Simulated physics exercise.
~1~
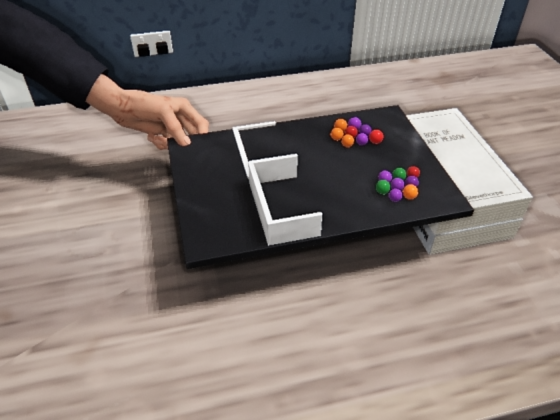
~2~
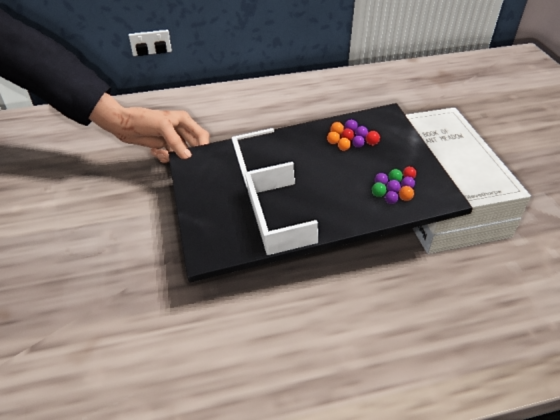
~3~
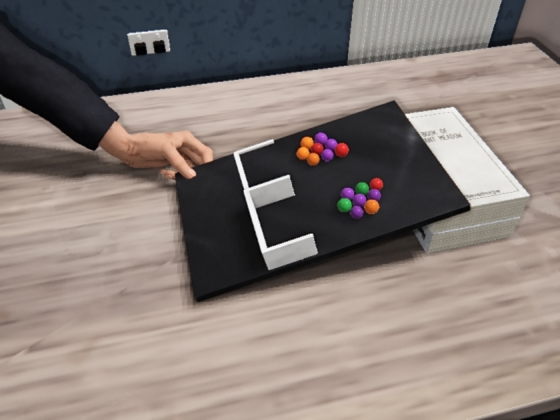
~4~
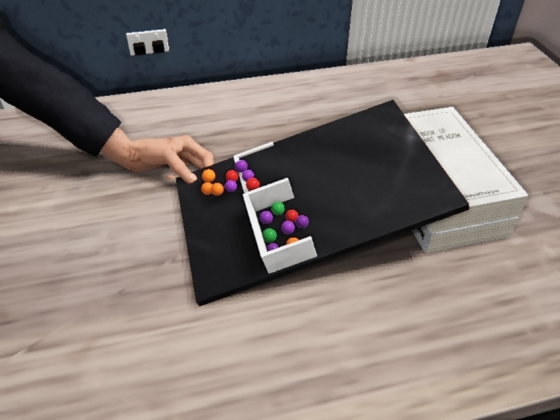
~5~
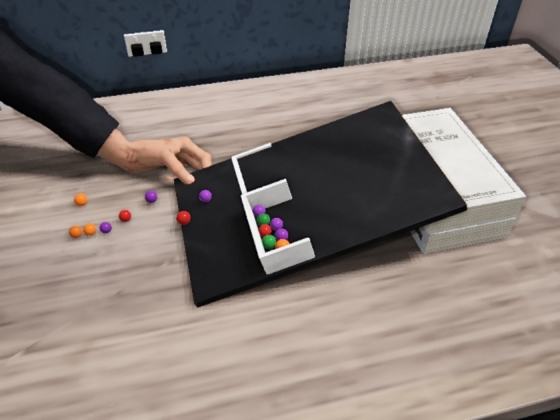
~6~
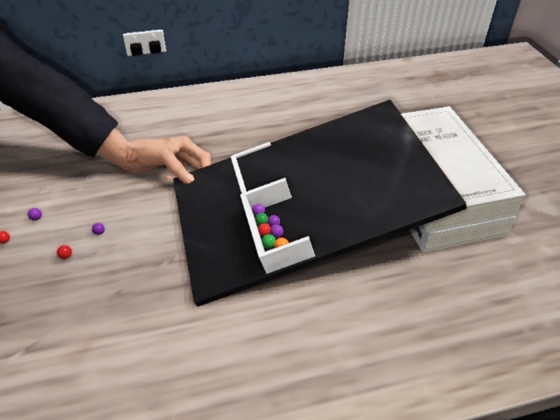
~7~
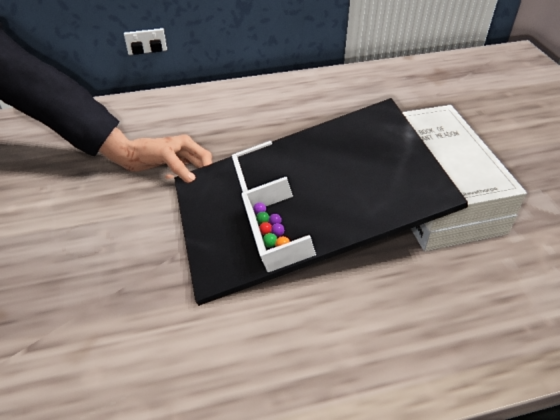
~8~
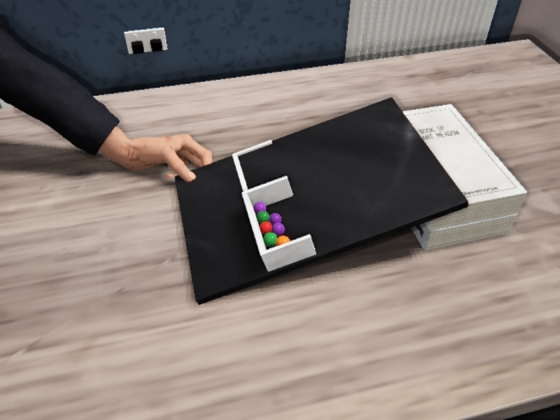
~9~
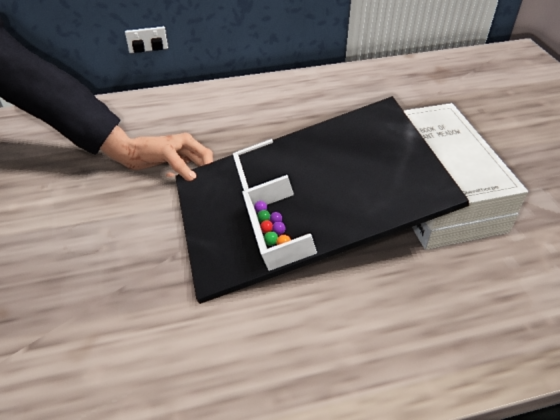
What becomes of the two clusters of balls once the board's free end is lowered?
The nearer cluster is stopped by the white barrier and stays on the board. The farther cluster gets past the barrier, rolls off the left end and goes out of view.
